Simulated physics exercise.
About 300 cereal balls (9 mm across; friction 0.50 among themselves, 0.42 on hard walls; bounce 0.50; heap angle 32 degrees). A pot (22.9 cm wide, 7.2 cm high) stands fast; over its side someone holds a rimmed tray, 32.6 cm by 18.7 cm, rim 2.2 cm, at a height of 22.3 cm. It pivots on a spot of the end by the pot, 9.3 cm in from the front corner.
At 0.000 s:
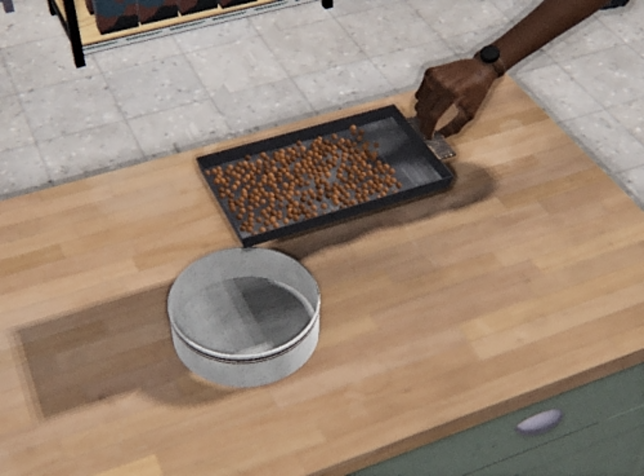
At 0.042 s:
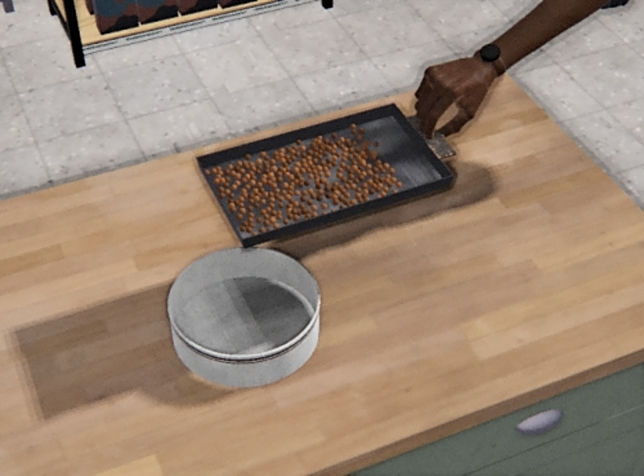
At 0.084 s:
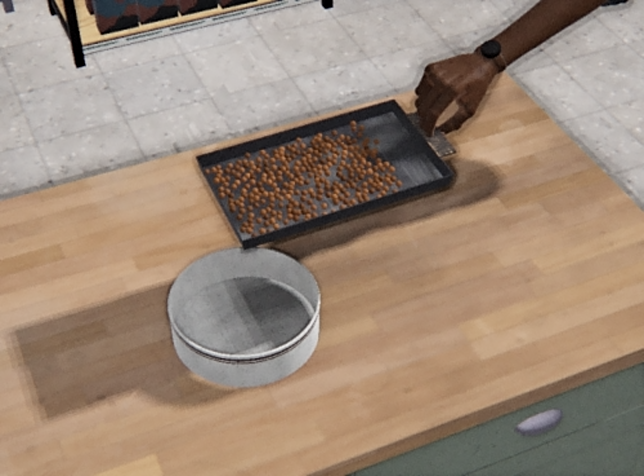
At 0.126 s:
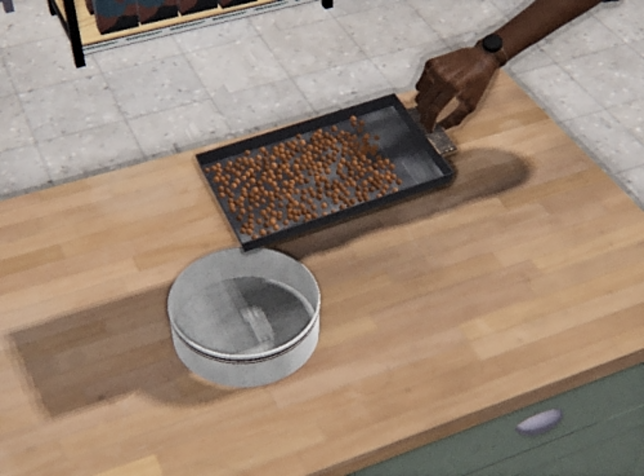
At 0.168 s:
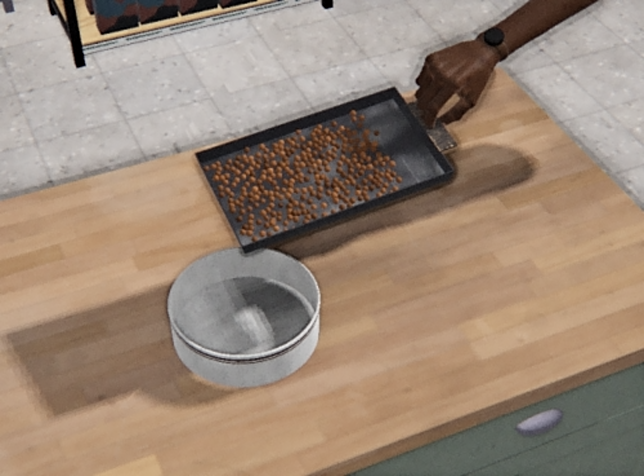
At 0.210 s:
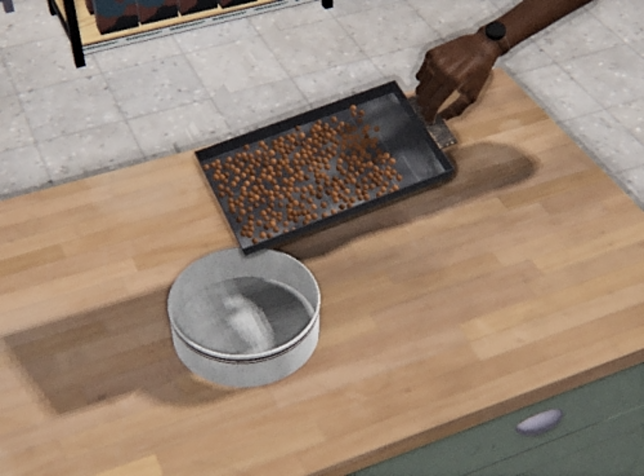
A dark rimmed tray of small brown balls tilting slightly as a hand raises its right end beside a round pot.
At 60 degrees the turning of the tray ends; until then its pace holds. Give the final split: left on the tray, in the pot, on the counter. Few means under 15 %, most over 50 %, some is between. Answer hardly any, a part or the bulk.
Left on the tray: The bulk; in the pot: Hardly any; on the counter: Hardly any.
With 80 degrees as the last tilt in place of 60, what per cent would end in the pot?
It would be near 70 per cent.
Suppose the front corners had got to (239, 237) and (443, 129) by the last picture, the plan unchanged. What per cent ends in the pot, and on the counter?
Pot 5, counter 10.
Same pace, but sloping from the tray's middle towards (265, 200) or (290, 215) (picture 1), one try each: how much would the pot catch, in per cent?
Some 5 and 5 per cent.
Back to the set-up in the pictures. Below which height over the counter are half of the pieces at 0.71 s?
Some 26 cm.
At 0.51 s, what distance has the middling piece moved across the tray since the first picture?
Some 4 cm.
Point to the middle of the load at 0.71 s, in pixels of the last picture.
Near (296, 196).
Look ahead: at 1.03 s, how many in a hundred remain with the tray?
About 100 per cent.
After 0.51 s, tilt 36 degrees; the tray holds 100 %, the pot 0 %.
Then, at 0.71 s, tilt 52 degrees; the tray holds 100 %, the pot 0 %.
Then, at 1.03 s, tilt 60 degrees; the tray holds 100 %, the pot 0 %.
In the end, at 1.6 s, tray 100 %, pot 0 %, counter 0 %.
